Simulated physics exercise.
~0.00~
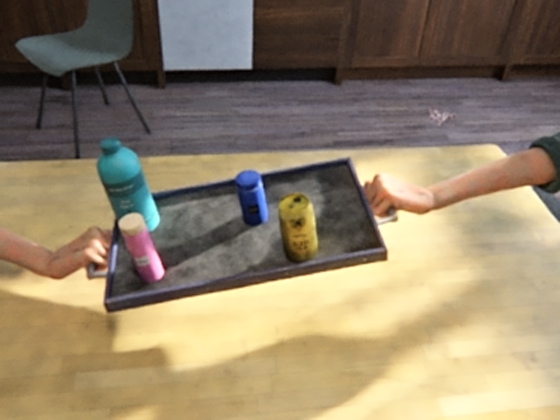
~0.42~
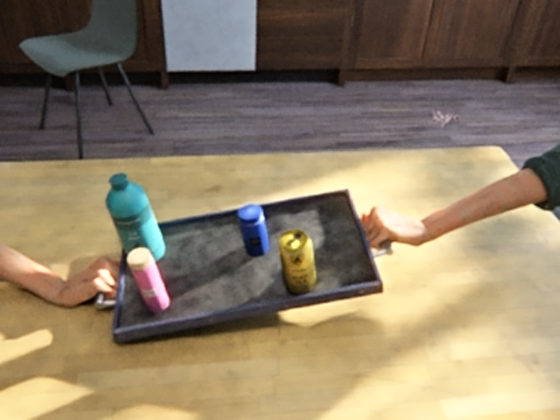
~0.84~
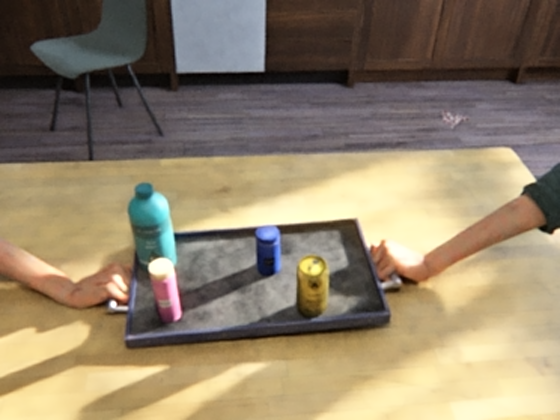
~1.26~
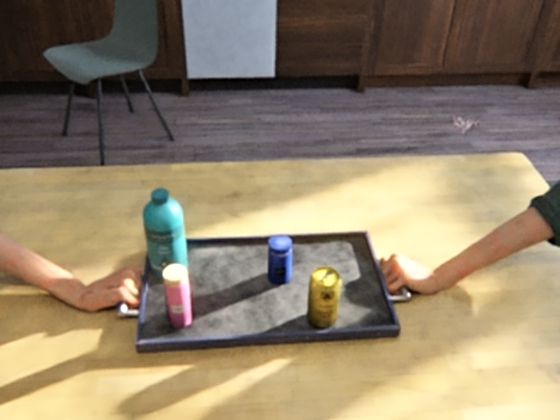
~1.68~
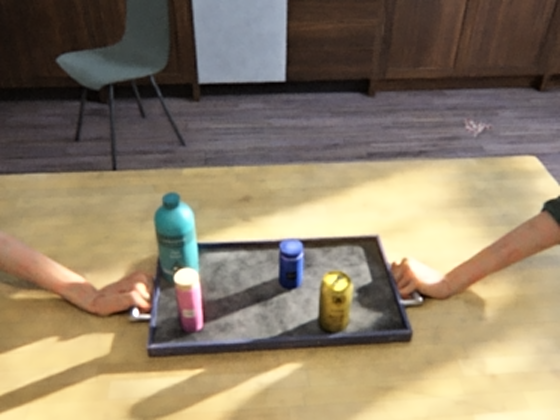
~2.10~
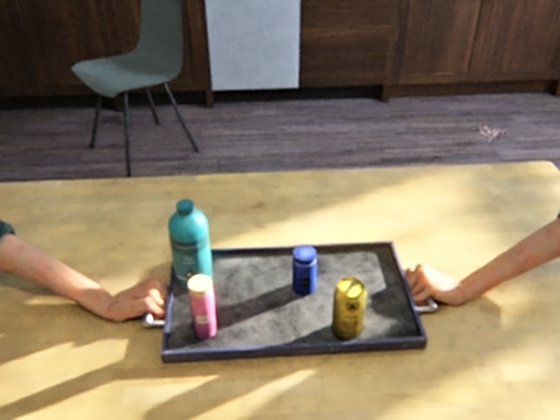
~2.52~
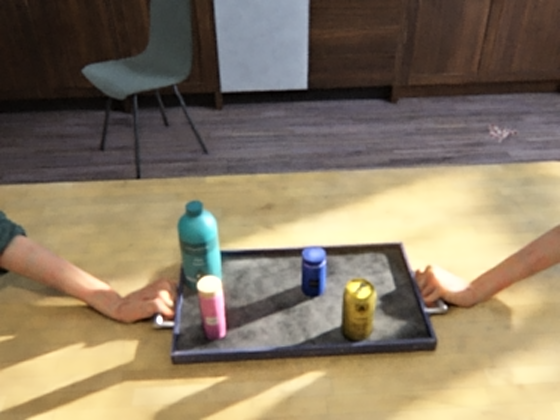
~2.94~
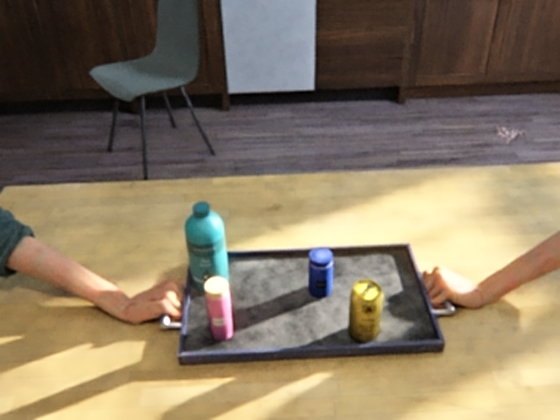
Two hands lowered a tilted dark tray holding a turquoise bottle, pink and blue shakers and a yellow can onto a wooden table, left side first, then the right, and everything stayed upright on it as the view drifted left.
